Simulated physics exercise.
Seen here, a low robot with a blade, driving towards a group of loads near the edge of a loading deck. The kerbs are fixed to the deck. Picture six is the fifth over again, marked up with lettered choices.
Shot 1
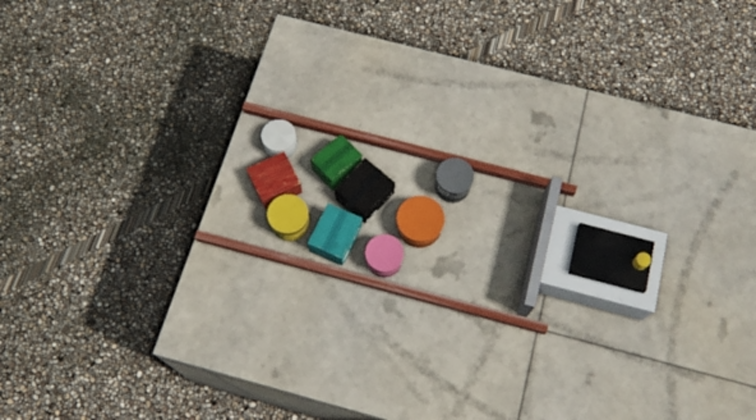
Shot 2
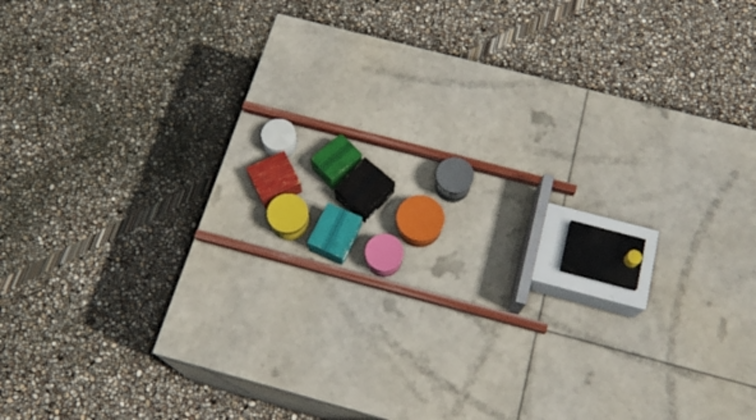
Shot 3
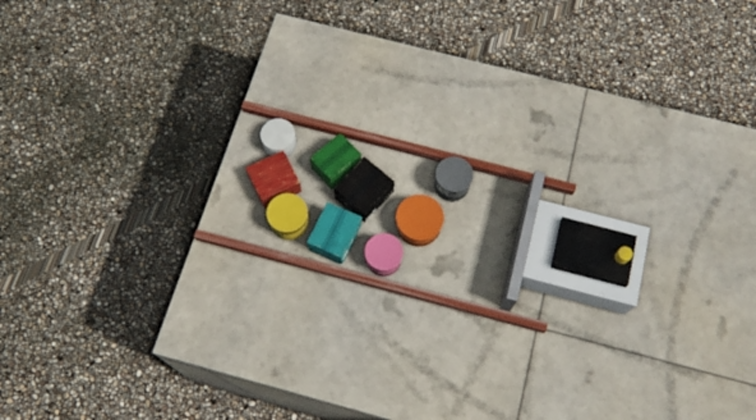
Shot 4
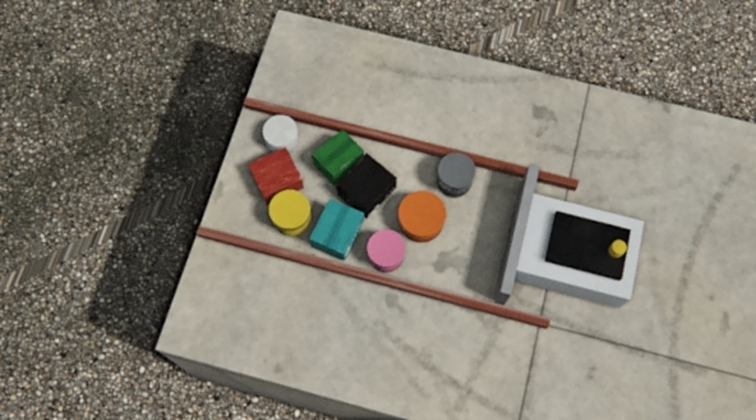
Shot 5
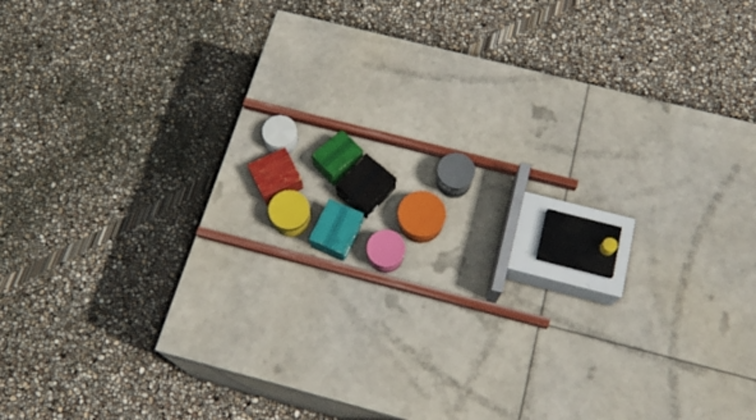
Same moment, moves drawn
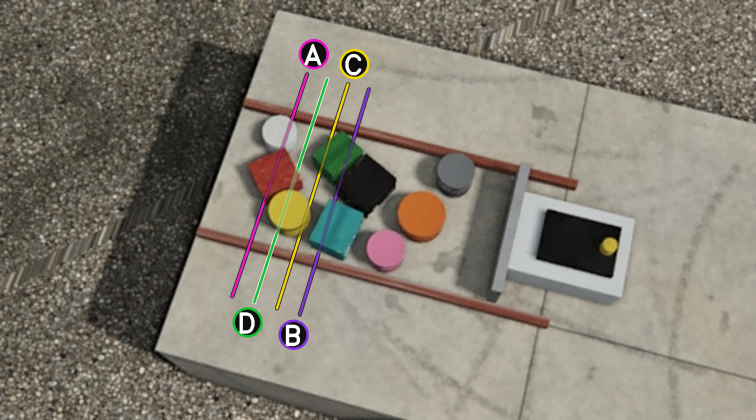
A low white robot with a wide grey blade creeps left between two reddish rails on a concrete deck, covering only a short distance. Ahead of it, a loose cluster of colourful boxes and round containers stays put, and a gap still separates the blade from the nearest ones.
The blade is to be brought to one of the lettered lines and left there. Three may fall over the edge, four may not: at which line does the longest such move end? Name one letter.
No farther than C.
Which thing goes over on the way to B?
The white canister.
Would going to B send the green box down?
By then, no.
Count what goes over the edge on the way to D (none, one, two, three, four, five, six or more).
In all, four.
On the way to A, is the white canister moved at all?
By then, yes.
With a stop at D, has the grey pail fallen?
By then, no.
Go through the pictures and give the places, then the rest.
Orange pail (420, 222); red crate (274, 181); turquoise box (335, 235), in the first picture.
Robot (597, 253); pink pail (384, 256), in the second picture.
Robot (588, 250); green box (336, 161), in the third picture.
Robot (582, 243); white canister (281, 135), in the fourth picture.
Robot (573, 241); orange pail (421, 218); red crate (276, 177); turquoise box (336, 231), in the fifth picture.
On the marked copy, A at (271, 180); B at (336, 196); C at (314, 191); D at (292, 185).
Following C. Soon after the start, robot (500, 223); grey pail (425, 169); orange pail (408, 214).
Later, robot (428, 204); white canister (261, 125); red crate (262, 175).
In the end, robot (375, 191); white canister over the edge; red crate over the edge; two fallen.
As for the rest, A drops six; B is within the limit but short; D drops four.
